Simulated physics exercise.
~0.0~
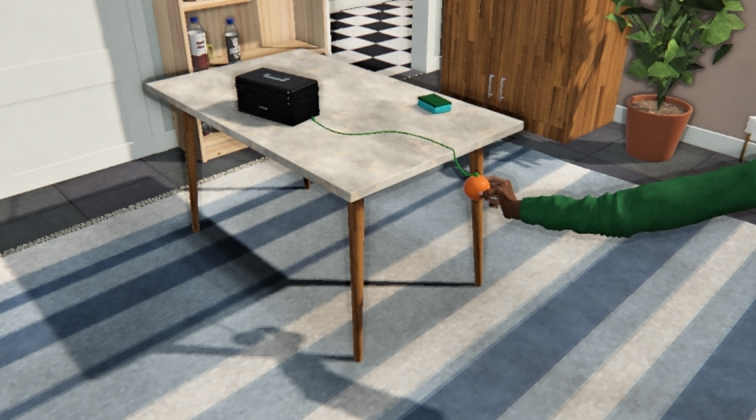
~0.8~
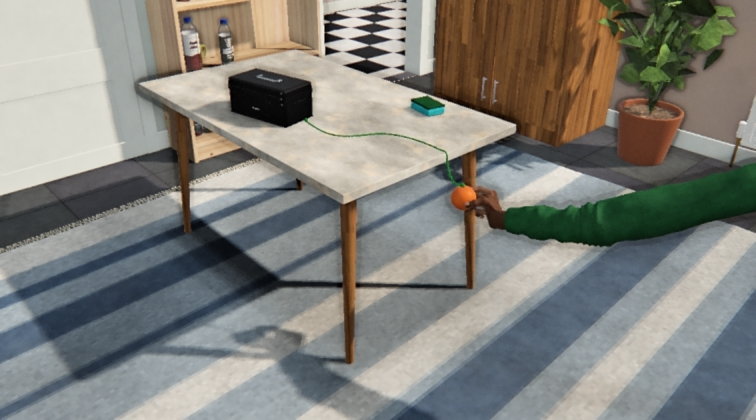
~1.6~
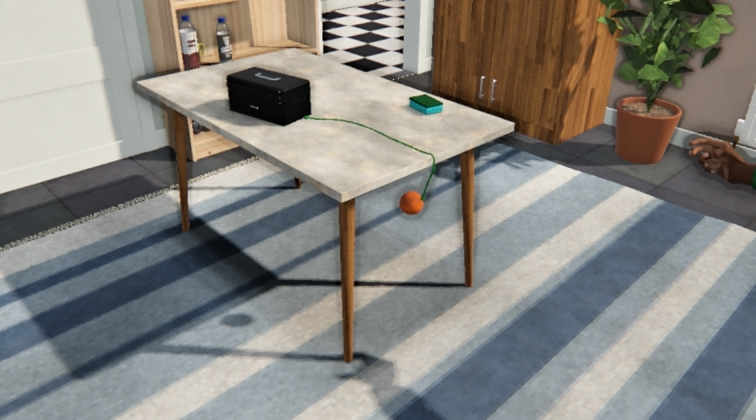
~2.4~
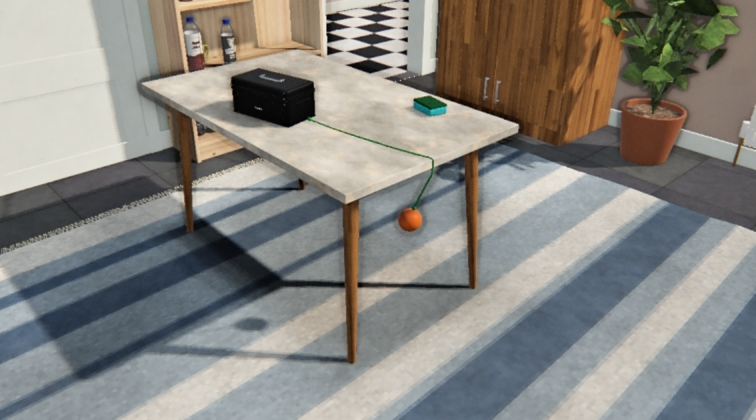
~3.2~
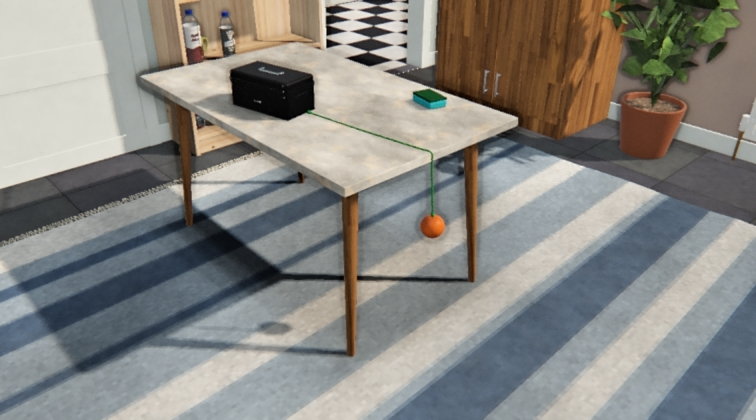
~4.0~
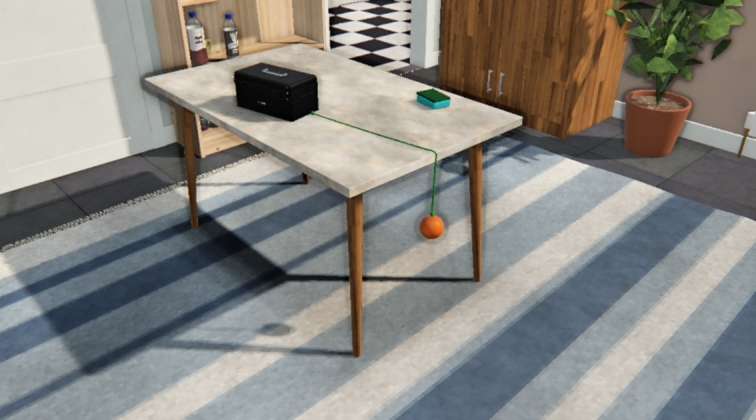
In the video, a hand in a green sleeve releases an orange tied to a green string beside a table holding a black toolbox and a sponge. The orange drops slightly, swings below the edge, and ends up dangling above the rug while the toolbox and sponge stay put.
